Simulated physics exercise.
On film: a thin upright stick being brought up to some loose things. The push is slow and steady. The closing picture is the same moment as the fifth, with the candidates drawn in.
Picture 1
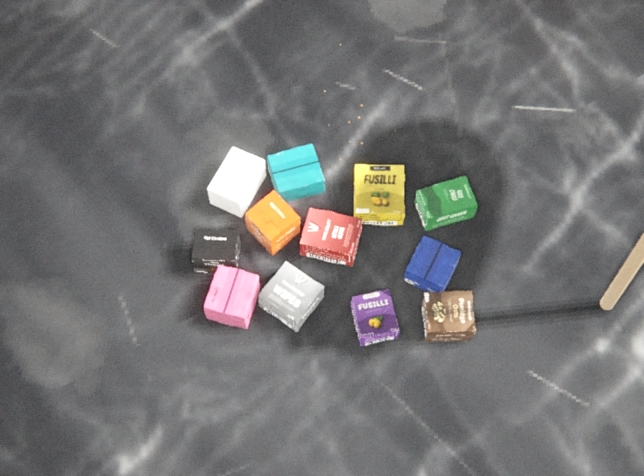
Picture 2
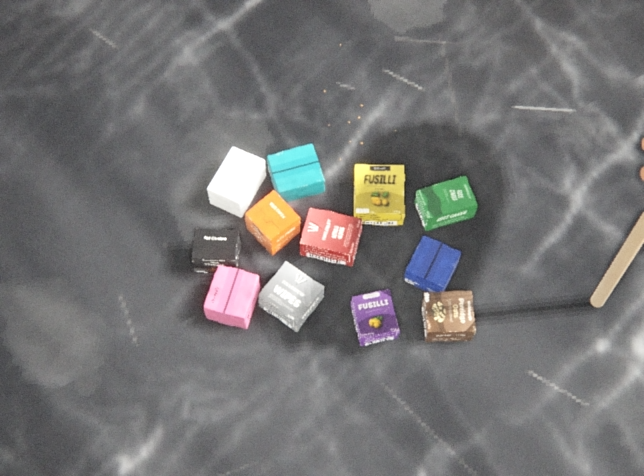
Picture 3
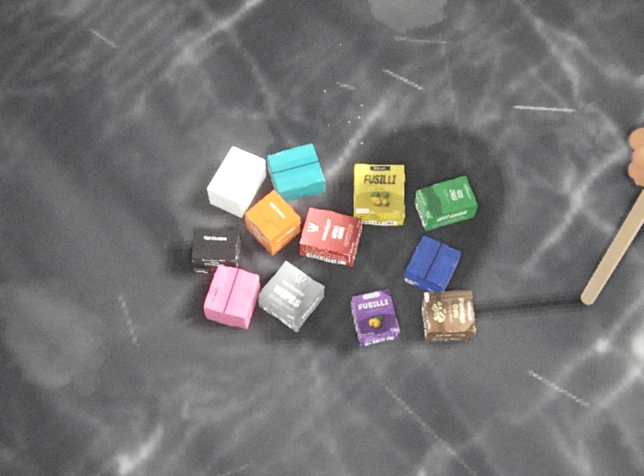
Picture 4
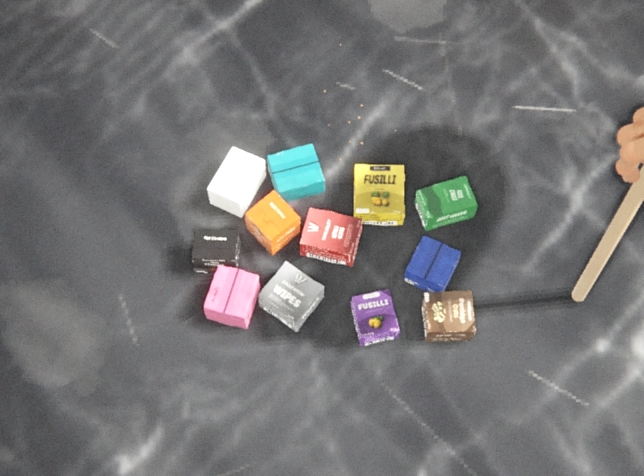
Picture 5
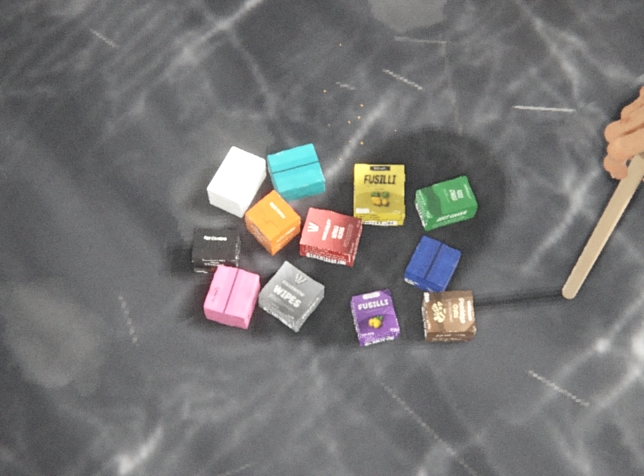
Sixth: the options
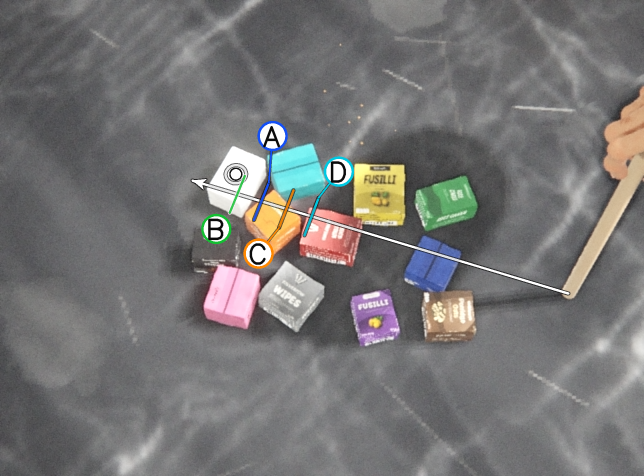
We see a cluster of small colourful boxes and packets lying on a dark, marbled surface, while a hand enters from the right, slowly moving a thin wooden stick leftward toward them; the boxes and packets stay still.
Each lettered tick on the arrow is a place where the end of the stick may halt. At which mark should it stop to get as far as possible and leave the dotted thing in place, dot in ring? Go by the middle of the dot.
A.
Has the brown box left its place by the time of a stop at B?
No.
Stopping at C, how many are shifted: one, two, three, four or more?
In all, four or more.
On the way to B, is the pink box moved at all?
No.
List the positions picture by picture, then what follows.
In the first frame, green packet (446, 204); pink box (232, 297); purple packet (375, 318).
In the second frame, purple packet (375, 318); black packet (217, 251).
In the third frame, brown box (448, 317); white block (237, 182).
In the fourth frame, blue box (432, 266); grey box (292, 296).
In the fifth frame, orange box (273, 222); turquoise box (296, 174); red box (331, 237).
On the marked copy, A at (262, 201); B at (238, 194); C at (287, 209); D at (312, 216); the arrow from (568, 294) to (192, 181); the white dot at (236, 174).
With A. Early on, foot of the stick (456, 261); blue box (426, 267).
Further on, foot of the stick (348, 228); blue box (400, 271); red box (316, 240).
At the end, foot of the stick (262, 202); red box (293, 242); blue box (400, 271); the dot is still in its ring.
As for the rest, B shifts the dotted thing to (218, 172); C keeps the dot in but is short; D keeps the dot in but is short.
